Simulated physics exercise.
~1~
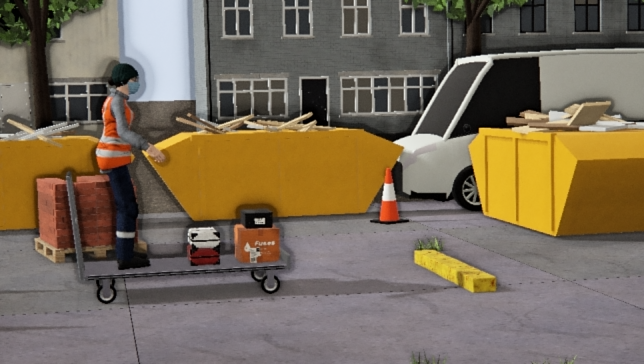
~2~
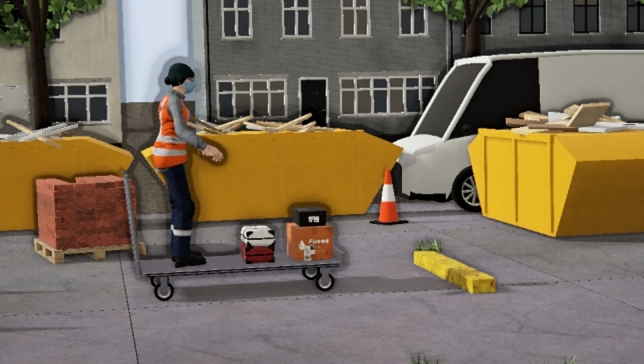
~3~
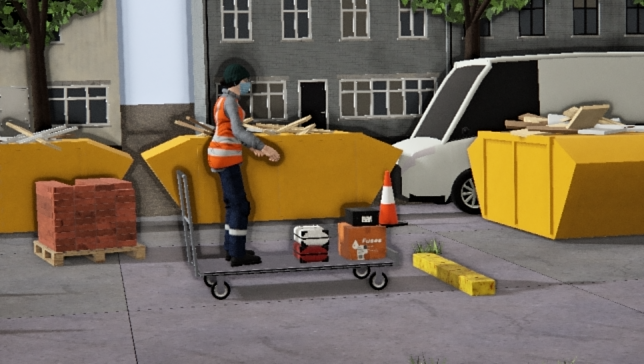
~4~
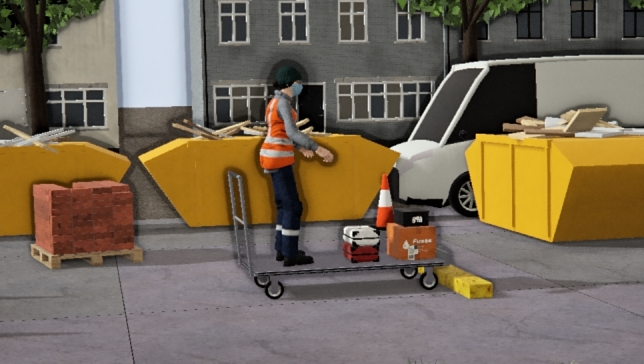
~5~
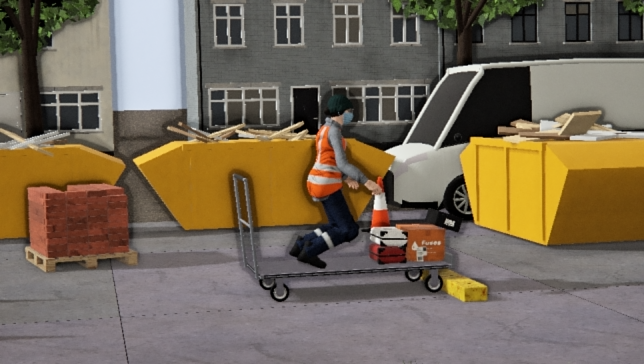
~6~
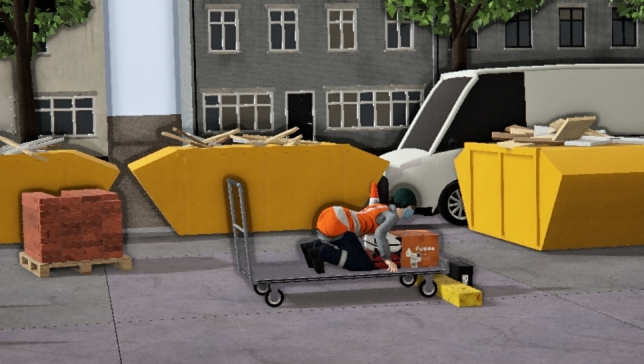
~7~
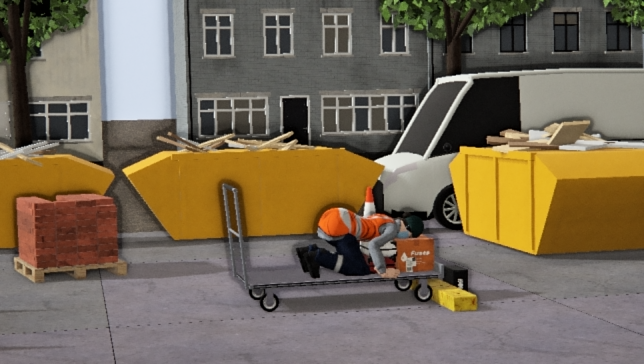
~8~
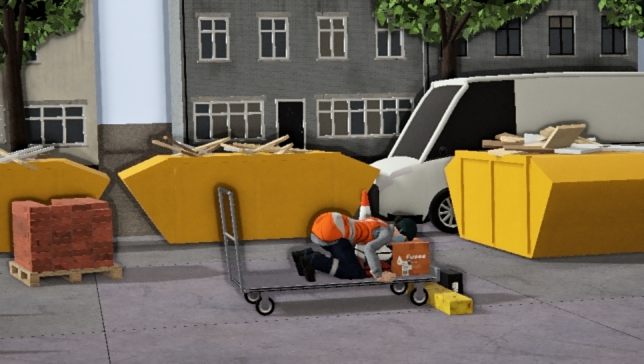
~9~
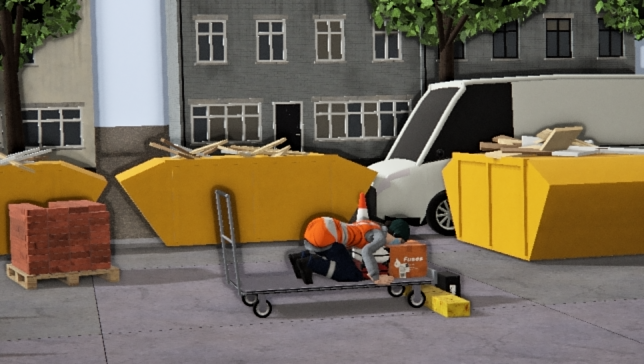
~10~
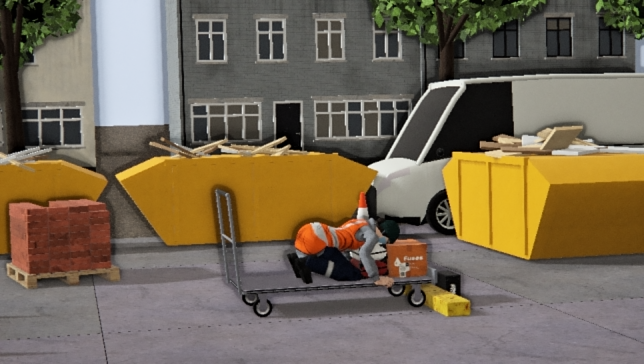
Worker riding a flat cart rightward into a yellow kerb, pitching onto hands and knees as a black box tumbles off the front.
